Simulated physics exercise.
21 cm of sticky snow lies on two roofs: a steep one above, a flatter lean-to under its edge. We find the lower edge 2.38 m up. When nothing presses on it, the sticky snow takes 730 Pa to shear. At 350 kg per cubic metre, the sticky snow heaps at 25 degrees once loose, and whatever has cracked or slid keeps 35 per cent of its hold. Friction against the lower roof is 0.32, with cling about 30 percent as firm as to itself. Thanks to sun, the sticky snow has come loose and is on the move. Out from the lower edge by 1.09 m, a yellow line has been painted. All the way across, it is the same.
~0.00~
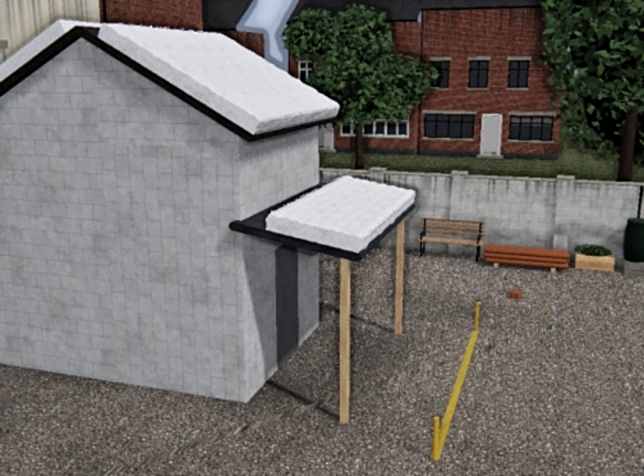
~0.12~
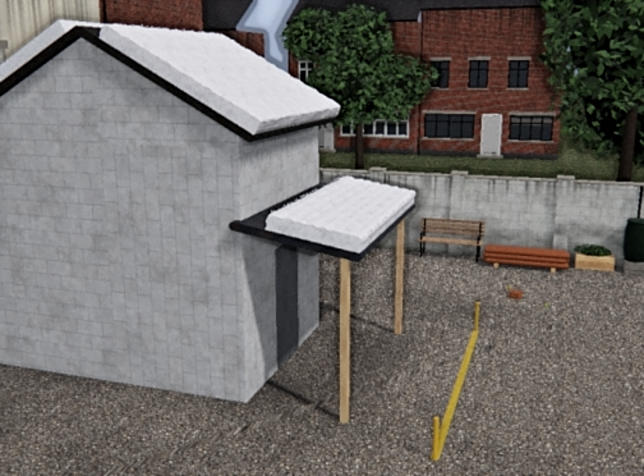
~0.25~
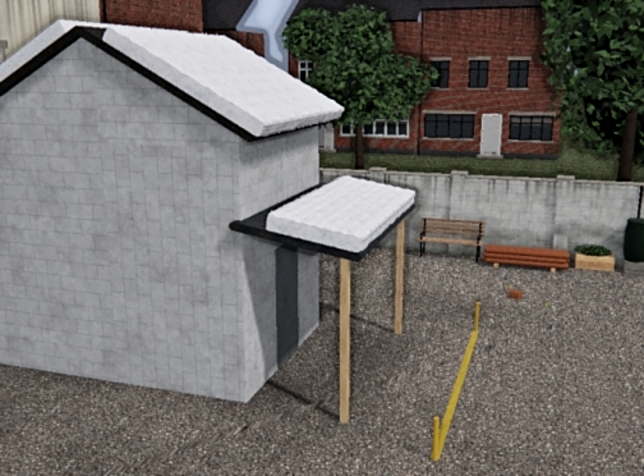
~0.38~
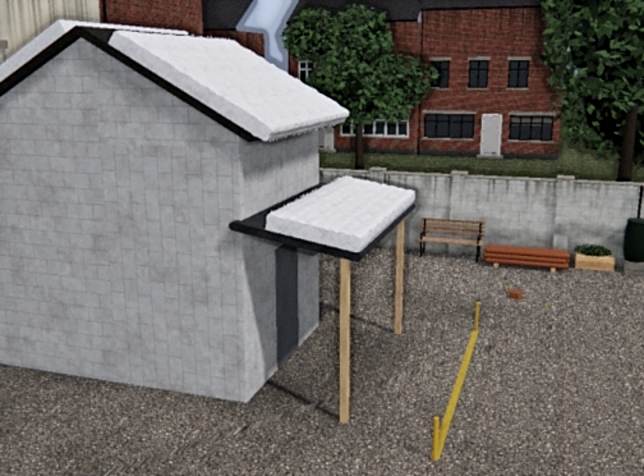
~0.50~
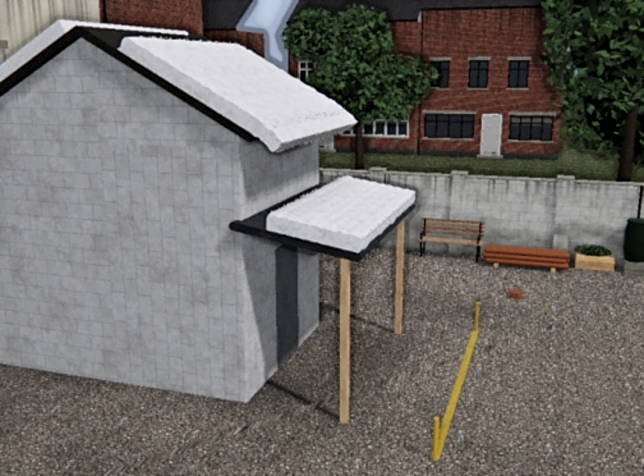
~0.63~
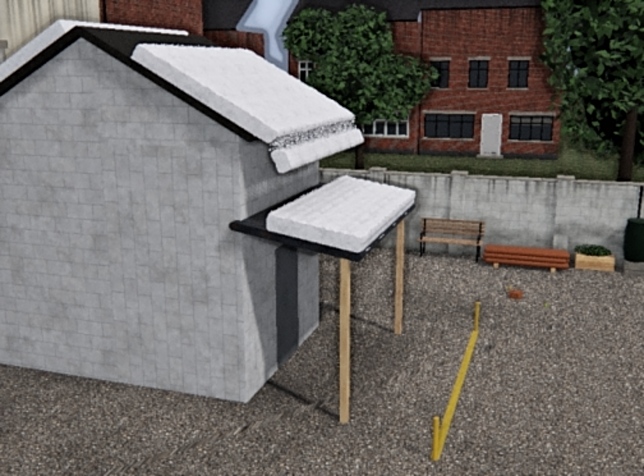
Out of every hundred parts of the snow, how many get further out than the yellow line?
Around 54 in every hundred.
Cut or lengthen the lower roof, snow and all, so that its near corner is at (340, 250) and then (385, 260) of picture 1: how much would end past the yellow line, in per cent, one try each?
First 45 per cent, second 45 per cent.
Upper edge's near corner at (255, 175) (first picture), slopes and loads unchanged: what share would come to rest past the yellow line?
That would come to around 25 %.
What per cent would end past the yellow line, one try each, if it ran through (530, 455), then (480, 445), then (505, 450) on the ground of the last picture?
Respectively 25, 40 and 30 percent would end past it.
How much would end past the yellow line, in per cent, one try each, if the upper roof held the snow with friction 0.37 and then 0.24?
First some 16 %, after that some 45 %.
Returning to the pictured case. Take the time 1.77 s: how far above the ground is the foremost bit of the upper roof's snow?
Height: Approx. 1.2 m.
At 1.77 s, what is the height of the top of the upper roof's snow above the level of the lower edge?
Snow top above lower edge: Approx. 0.5 m.
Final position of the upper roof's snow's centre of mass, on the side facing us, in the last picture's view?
I'd put it at around pixel (490, 407).
After 1.15 s, none is below the lower edge and 0 % is past the line.
After 1.77 s, 40 % is below the lower edge and 8 % is past the line.
After 2.38 s, 67 % is below the lower edge and 53 % is past the line.
After 3.00 s, 67 % is below the lower edge and 54 % is past the line.
After 3.10 s, 67 % is below the lower edge and 54 % is past the line.
